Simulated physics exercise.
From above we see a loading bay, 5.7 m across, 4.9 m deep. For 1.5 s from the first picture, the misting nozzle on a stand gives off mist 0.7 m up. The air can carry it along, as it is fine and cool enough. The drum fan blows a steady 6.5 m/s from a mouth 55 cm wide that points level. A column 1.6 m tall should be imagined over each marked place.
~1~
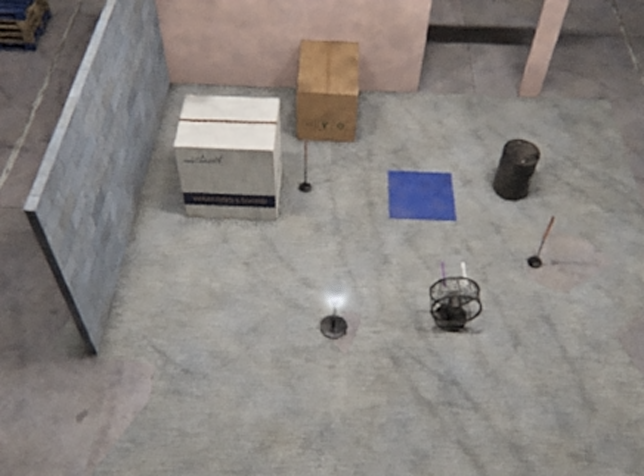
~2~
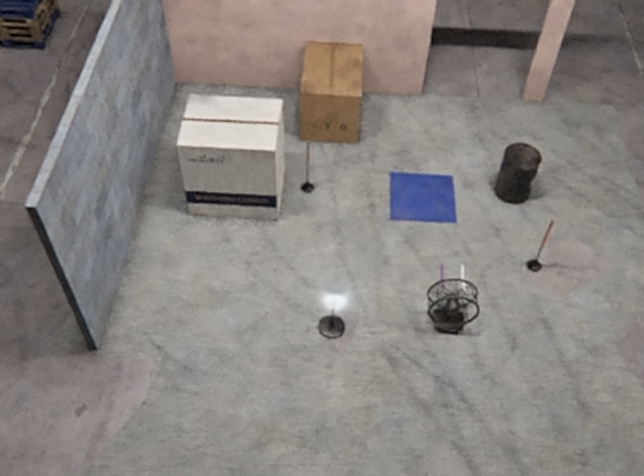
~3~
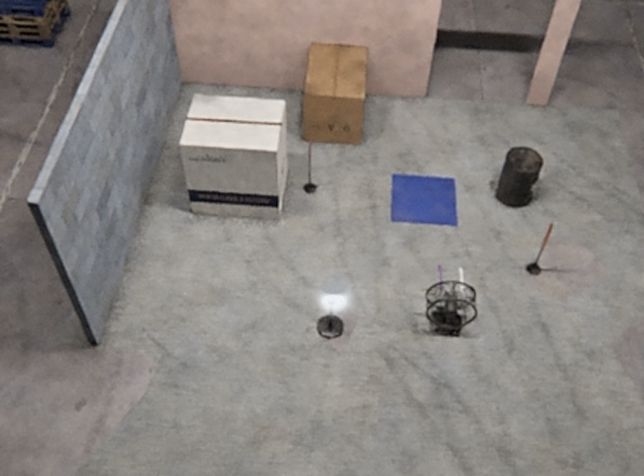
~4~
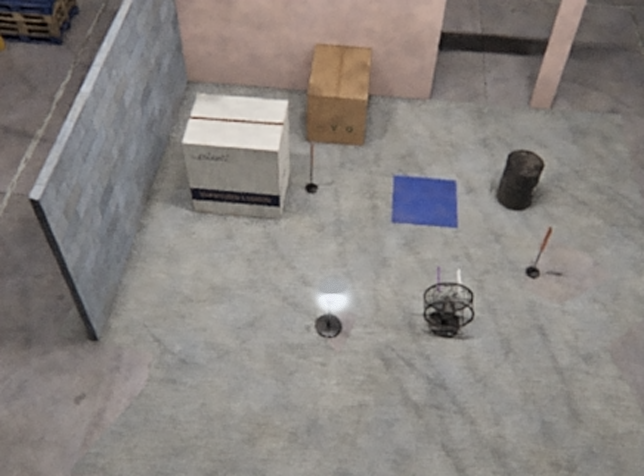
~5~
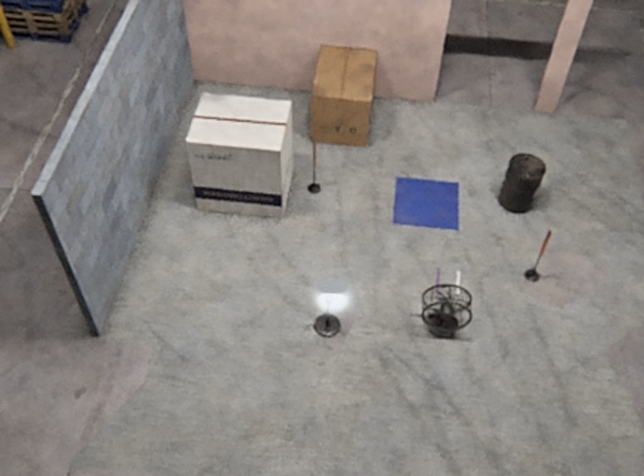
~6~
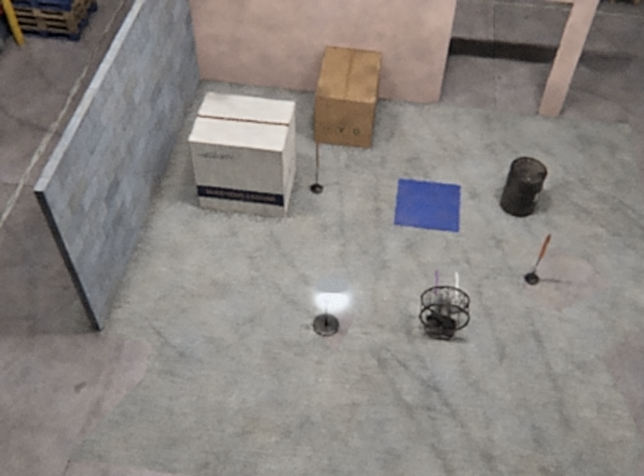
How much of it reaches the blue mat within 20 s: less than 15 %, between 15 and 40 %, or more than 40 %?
Over 40 %.
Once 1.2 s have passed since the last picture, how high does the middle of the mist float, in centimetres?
About 50 cm.
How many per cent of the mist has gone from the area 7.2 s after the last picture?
I reckon it's close to 70 %.
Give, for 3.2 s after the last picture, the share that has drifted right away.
Around 1 percent, I'd say.
Then, 1.2 s after the last picture, 0 % has passed over the blue mat; 0 % has left the area, and the middle of the rest is near (343, 294).
Then, 3.2 s after the last picture, 20 % has passed over the blue mat; 1 % has left the area, and the middle of the rest is near (394, 300).
Then, 7.2 s after the last picture, 99 % has passed over the blue mat; 68 % has left the area, and the middle of the rest is near (394, 83).
Then, 19.2 s after the last picture, 99 % has passed over the blue mat; 93 % has left the area.
